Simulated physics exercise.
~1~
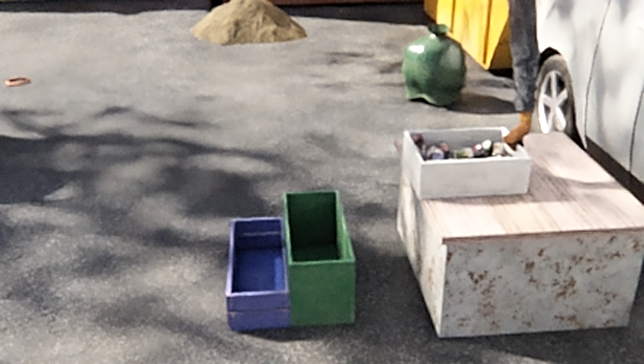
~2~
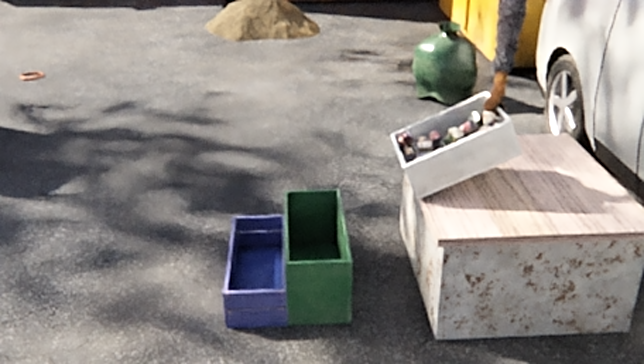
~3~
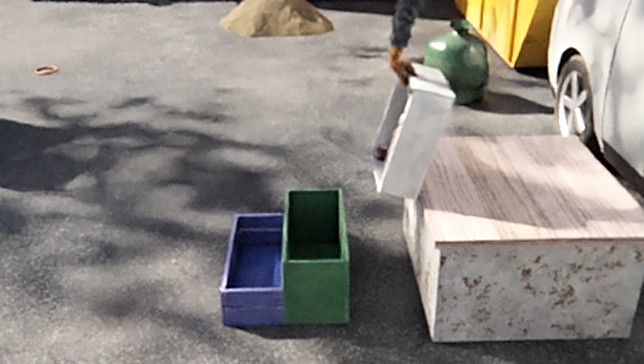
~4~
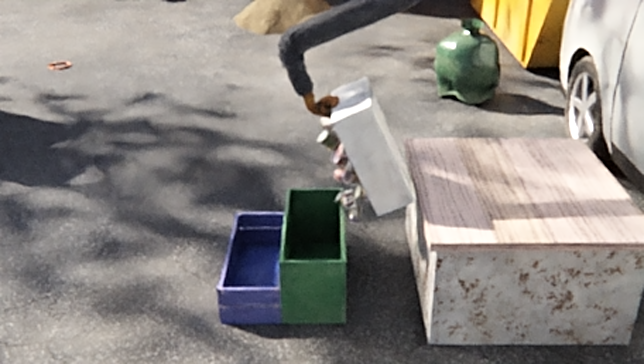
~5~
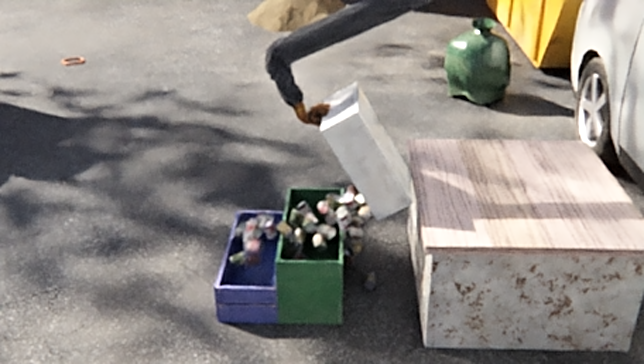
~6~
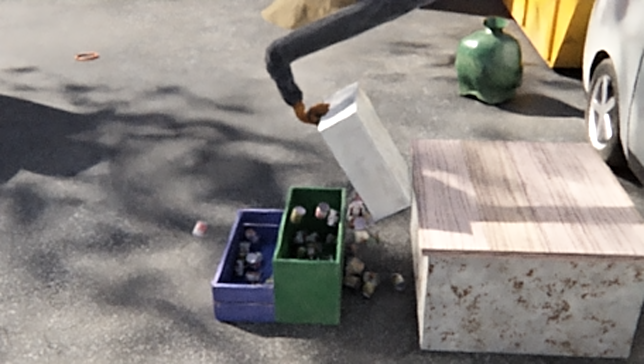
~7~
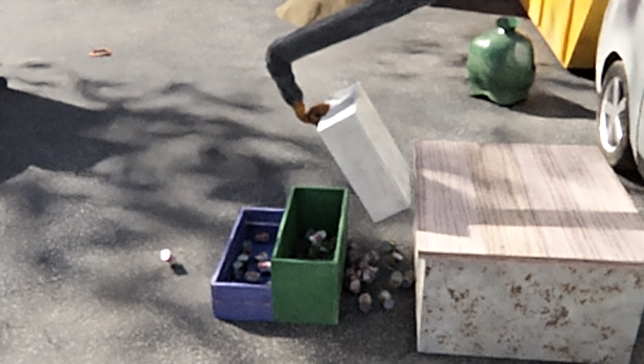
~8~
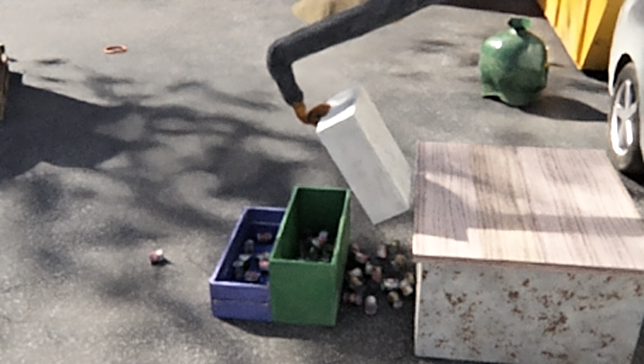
A white box full of small tins rests on a pale, wood-topped bench at the right of a sunlit paved lot, seen from slightly above. Left of the bench stand an empty green box and a lower blue one, with a green sack, a yellow container and a pale car behind. A dark-sleeved arm lifts the white box, swings it left and tips it steeply until the tins tumble out. Most drop into the green box, while others land in the blue. Several scatter between the green box and the bench, and one stray settles left of the blue box as the arm holds the upturned box still.
